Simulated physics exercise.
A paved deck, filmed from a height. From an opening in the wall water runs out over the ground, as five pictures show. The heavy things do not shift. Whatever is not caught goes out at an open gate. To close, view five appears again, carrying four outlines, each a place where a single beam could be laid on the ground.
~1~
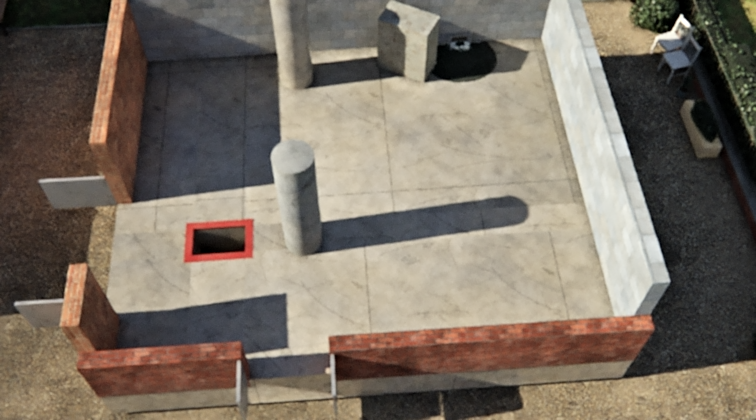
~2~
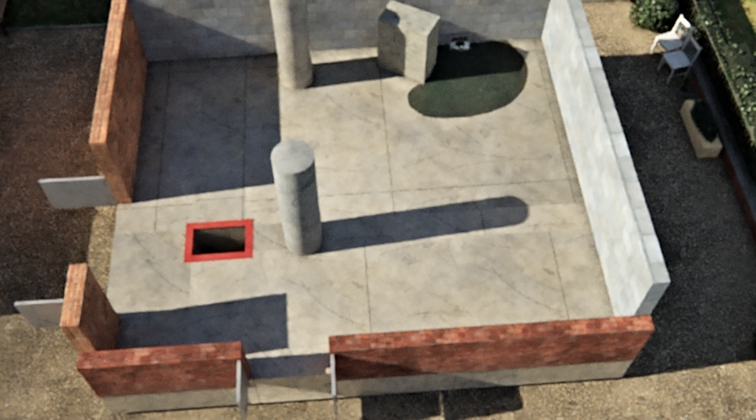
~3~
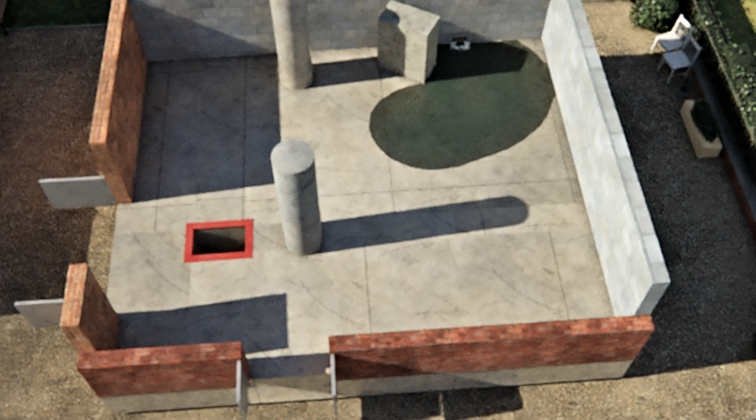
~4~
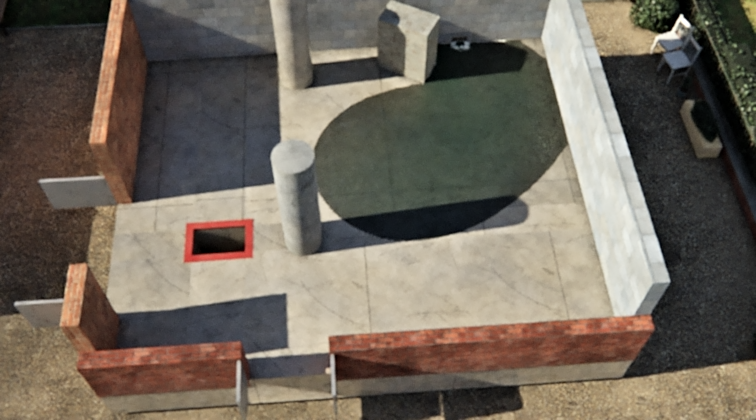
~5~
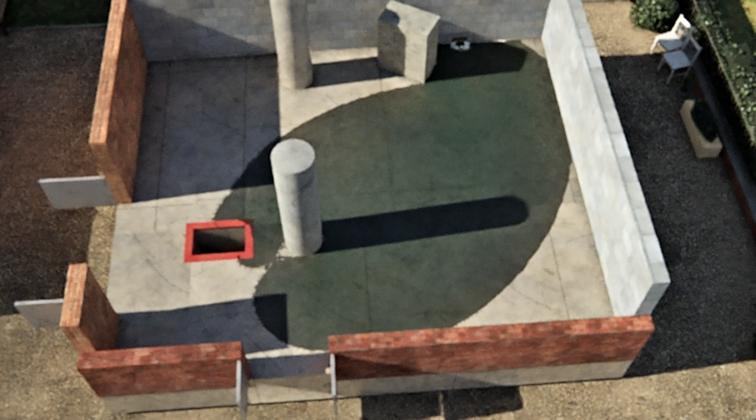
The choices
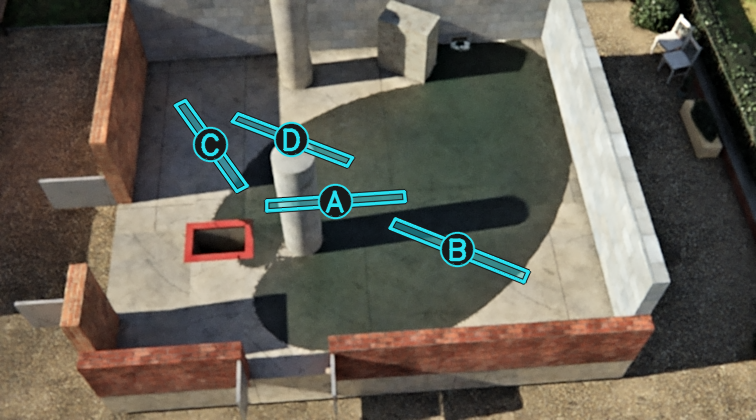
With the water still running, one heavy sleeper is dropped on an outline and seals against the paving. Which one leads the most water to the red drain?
Best: B.
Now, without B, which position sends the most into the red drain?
That would be C.
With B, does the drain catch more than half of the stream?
No, it does not.
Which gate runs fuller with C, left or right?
More leaves on the left.
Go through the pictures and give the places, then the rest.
Outfall at (459, 39); red drain at (219, 240); open gate at (290, 362); open gate at (126, 258); 2 % of the ground under water, visible out to (490, 71); red drain still dry, in the first picture.
In the second picture, 7 % of the ground under water, visible out to (462, 115); red drain still dry.
In the third picture, 15 % of the ground under water, visible out to (439, 166); red drain still dry.
In the fourth picture, 28 % of the ground under water, visible out to (343, 216); red drain still dry.
In the fifth picture, 49 % of the ground under water, visible out to (270, 321); red drain taking water.
In cyan, A from (266, 205) to (404, 196); B from (392, 223) to (526, 276); C from (180, 103) to (242, 188); D from (235, 117) to (349, 161).
With A, about 14 % of the stream goes into the red drain, about 86 % out by the gates.
With B, about 32 % of the stream goes into the red drain, about 67 % out by the gates.
With C, about 22 % of the stream goes into the red drain, about 76 % out by the gates.
With D, about 16 % of the stream goes into the red drain, about 84 % out by the gates.
